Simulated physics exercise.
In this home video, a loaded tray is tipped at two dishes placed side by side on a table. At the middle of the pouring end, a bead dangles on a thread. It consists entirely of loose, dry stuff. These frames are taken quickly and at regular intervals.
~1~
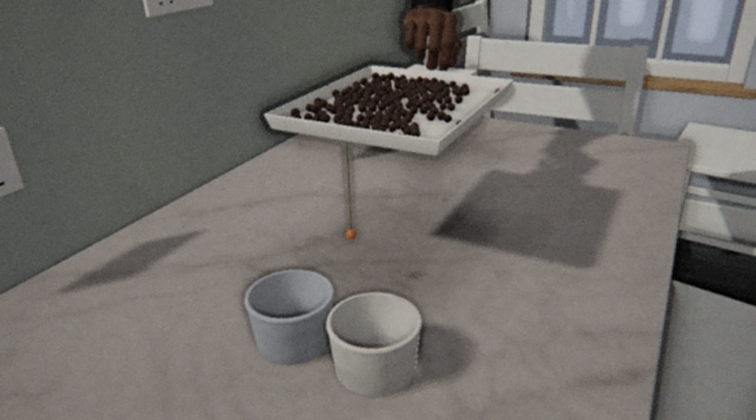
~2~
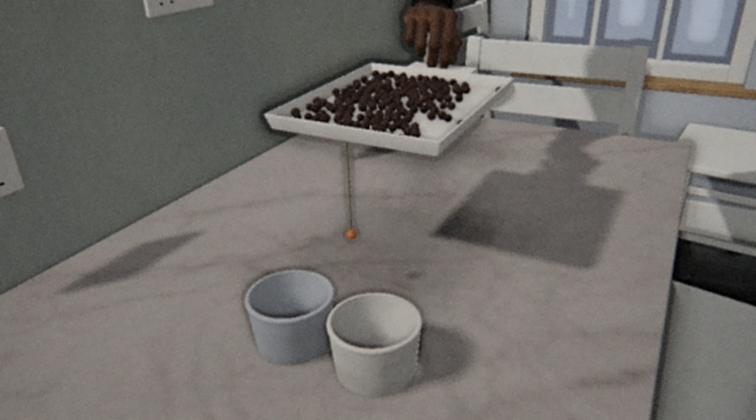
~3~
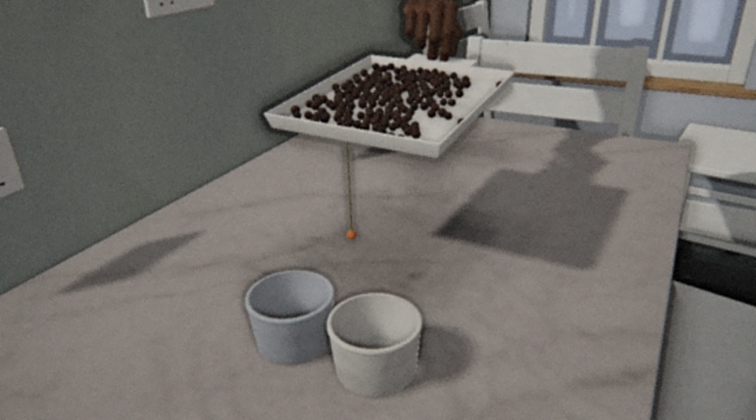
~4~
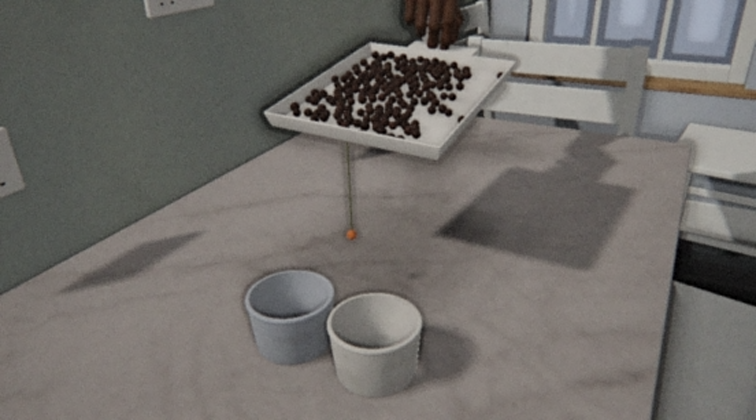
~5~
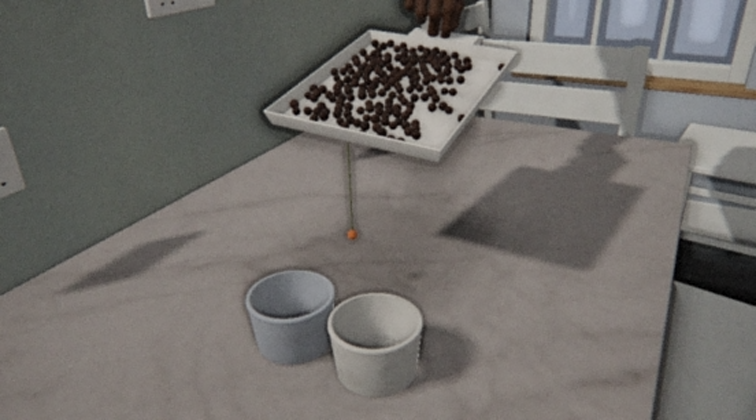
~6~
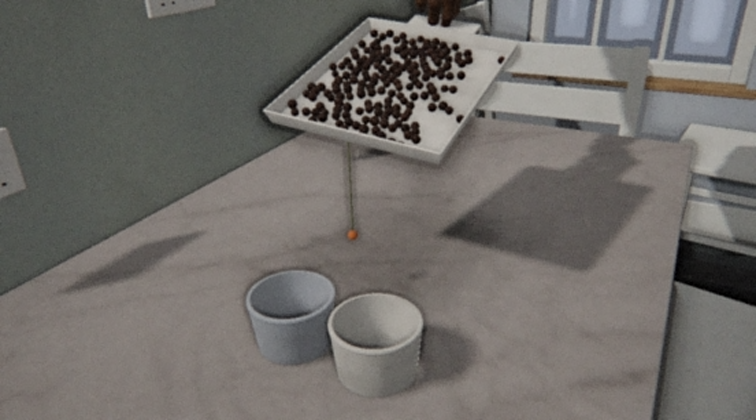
A hand raises the far end of a white tray, and dark balls shift on it.
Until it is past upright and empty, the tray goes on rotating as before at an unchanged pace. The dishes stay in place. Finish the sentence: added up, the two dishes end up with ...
... under half of it.
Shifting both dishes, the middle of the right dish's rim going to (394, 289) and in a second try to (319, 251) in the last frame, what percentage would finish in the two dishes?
60 %, 0 %.
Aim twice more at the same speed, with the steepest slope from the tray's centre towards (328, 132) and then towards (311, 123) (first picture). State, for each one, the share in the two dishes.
0 % and 0 %.
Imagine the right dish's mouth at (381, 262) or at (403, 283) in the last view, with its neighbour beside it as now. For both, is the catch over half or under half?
First place: Short of half; second place: Beyond half.
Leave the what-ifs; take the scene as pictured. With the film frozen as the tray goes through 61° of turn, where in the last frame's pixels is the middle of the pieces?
Roughly at (395, 143).
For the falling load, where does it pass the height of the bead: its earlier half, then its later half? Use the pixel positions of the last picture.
The leading part at (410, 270), the rest of it at (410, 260).
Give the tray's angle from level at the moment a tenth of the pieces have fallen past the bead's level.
The tilt is near 55° by then.
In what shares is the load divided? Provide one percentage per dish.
Estimate - left dish 0 percent, right dish 0 percent.
Just after the last frame, tray tipped steeply; the larger part on the tray; about a tenth outside both; about a tenth in the air.
A moment on, tray tipped past a quarter turn; just a few on the tray; just a few in the right dish; almost all outside both; about a tenth in the air.
Further on, tray tipped past a quarter turn; just a few in the right dish; almost all outside both.
When it is over, tray tipped past a quarter turn; just a few in the right dish; not one in the left dish; almost all outside both.
